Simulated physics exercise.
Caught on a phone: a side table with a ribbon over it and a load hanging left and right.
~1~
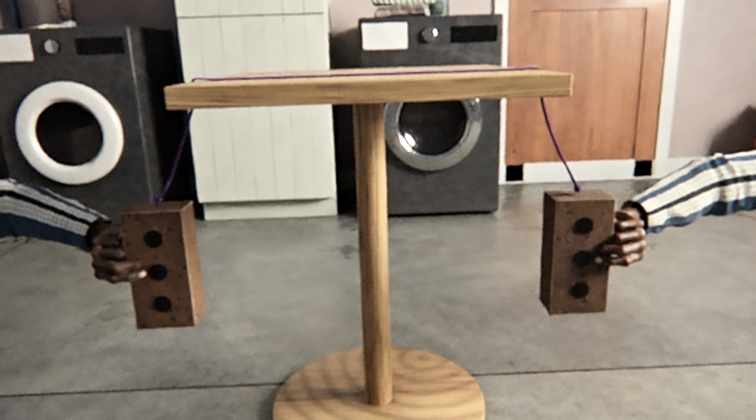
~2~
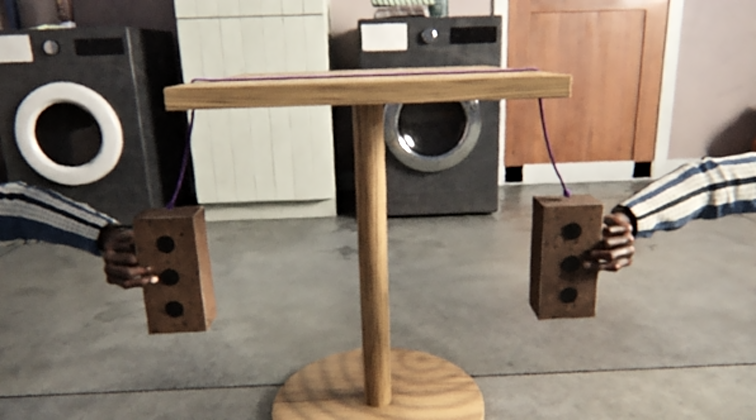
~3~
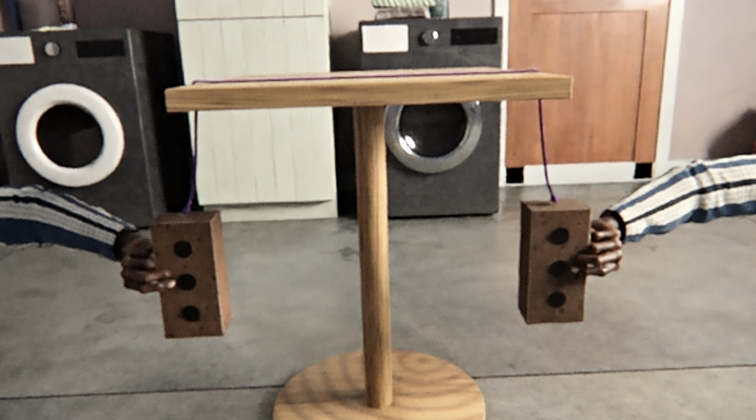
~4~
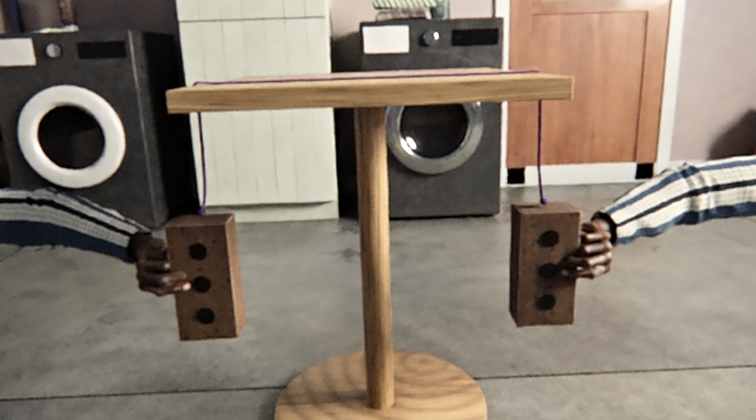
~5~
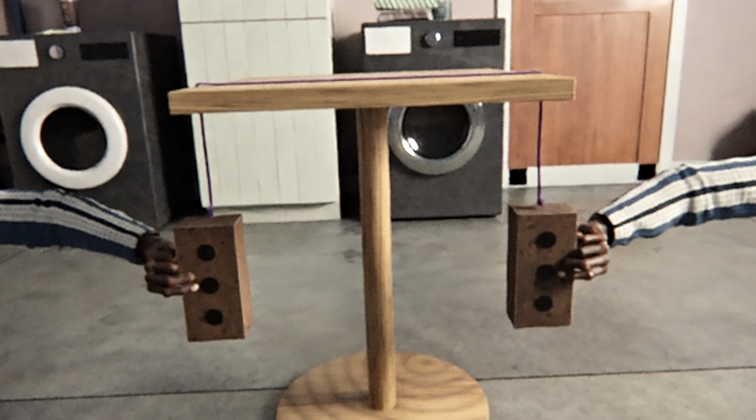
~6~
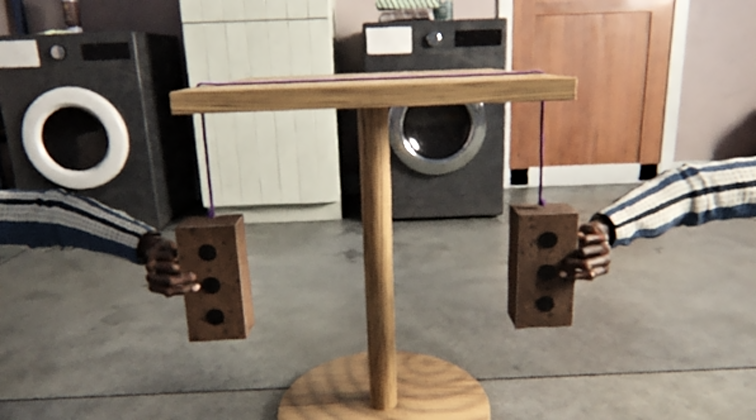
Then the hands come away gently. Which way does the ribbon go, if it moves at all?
The ribbon keeps its balance.
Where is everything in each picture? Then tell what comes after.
Left brick (165, 265); right brick (575, 252); ribbon over the top (372, 74), in the first picture.
Left brick (177, 270); right brick (564, 257), in the second picture.
Left brick (193, 275); right brick (552, 262), in the third picture.
Left brick (207, 277); right brick (543, 264), in the fourth picture.
Left brick (215, 278); right brick (540, 266), in the fifth picture.
Left brick (216, 278); right brick (541, 266); ribbon over the top (377, 78), in the sixth picture.
Then, 0.60 s later than the last view, left brick where it was near (226, 278); right brick where it was near (531, 269).
Then, 1.34 s later than the last view, left brick where it was near (218, 278); right brick where it was near (539, 268).
Finally, left brick where it was near (226, 278); right brick where it was near (531, 269). The ribbon stays as it is.
